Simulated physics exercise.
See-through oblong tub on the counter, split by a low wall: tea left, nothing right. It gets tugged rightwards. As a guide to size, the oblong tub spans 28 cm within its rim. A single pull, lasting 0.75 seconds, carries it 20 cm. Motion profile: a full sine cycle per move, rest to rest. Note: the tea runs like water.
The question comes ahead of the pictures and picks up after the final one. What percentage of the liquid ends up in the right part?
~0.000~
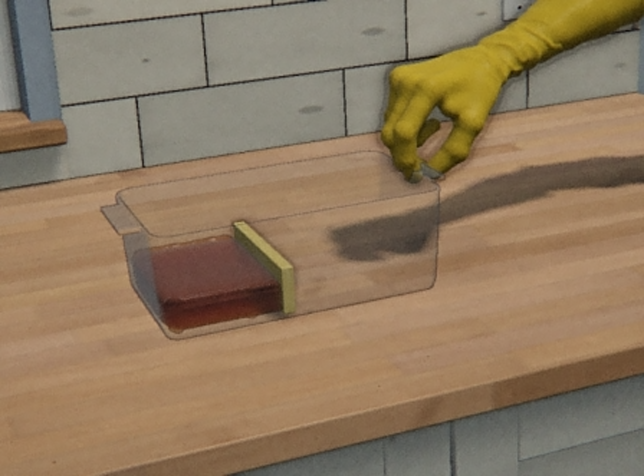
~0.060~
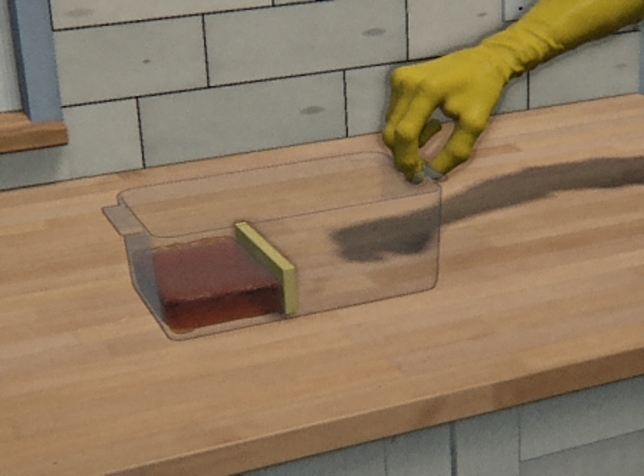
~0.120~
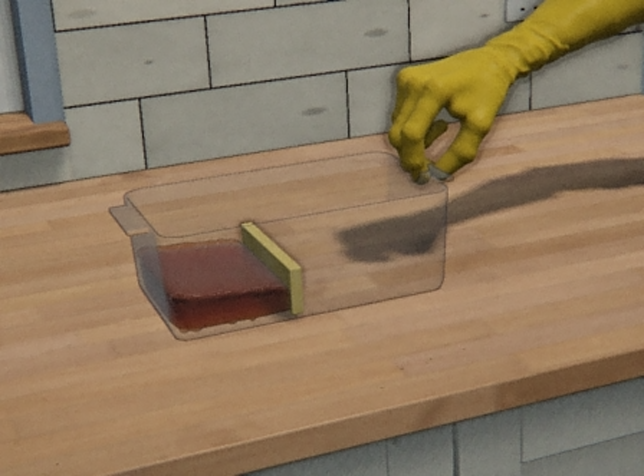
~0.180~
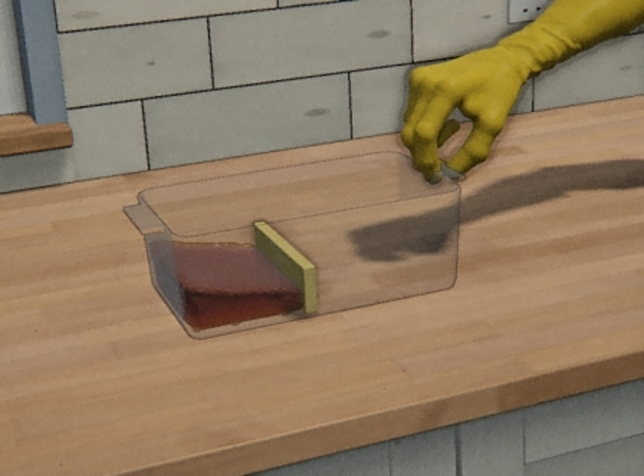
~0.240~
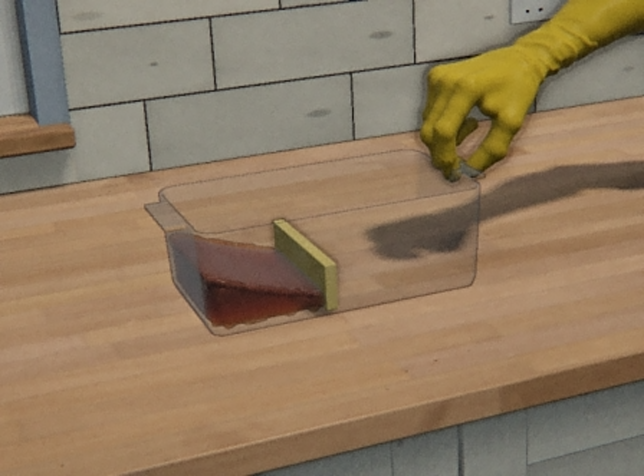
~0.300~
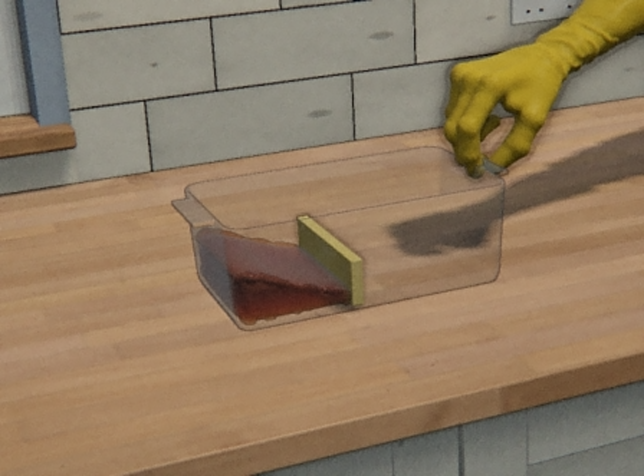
About 10 per cent.
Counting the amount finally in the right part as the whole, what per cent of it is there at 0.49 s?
Close to 0 in a hundred.
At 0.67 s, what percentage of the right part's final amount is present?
My estimate is about 80 in a hundred.
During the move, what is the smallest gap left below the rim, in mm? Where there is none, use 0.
40 mm.
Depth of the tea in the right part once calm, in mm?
About 2 millimetres deep.
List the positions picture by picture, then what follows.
In the first picture, it has moved 0.0 cm; in the oblong tub the surface runs from (143, 276) to (255, 256), rim (409, 170); the top of the divider is at (286, 269).
In the second picture, it has moved 0.1 cm; in the oblong tub the surface runs from (144, 275) to (256, 257).
In the third picture, it has moved 0.5 cm; in the oblong tub the surface runs from (150, 272) to (263, 261).
In the fourth picture, it has moved 1.6 cm; in the oblong tub the surface runs from (163, 264) to (277, 264).
In the fifth picture, it has moved 3.5 cm; in the oblong tub the surface runs from (184, 255) to (288, 264).
In the sixth picture, it has moved 6.1 cm; in the oblong tub the surface runs from (211, 253) to (311, 261).
After 0.49 s it has gone 15 cm; 0 per cent is on the right side and 0 is out of the oblong tub.
After 0.67 s it has gone 20 cm; 8 per cent is on the right side and 0 is out of the oblong tub.
After 0.86 s it has gone 20 cm; 9 per cent is on the right side and 0 is out of the oblong tub.
After 1.04 s it has gone 20 cm; 9 per cent is on the right side and 0 is out of the oblong tub.
In the end 10 per cent is on the right side and 0 is out of the oblong tub.
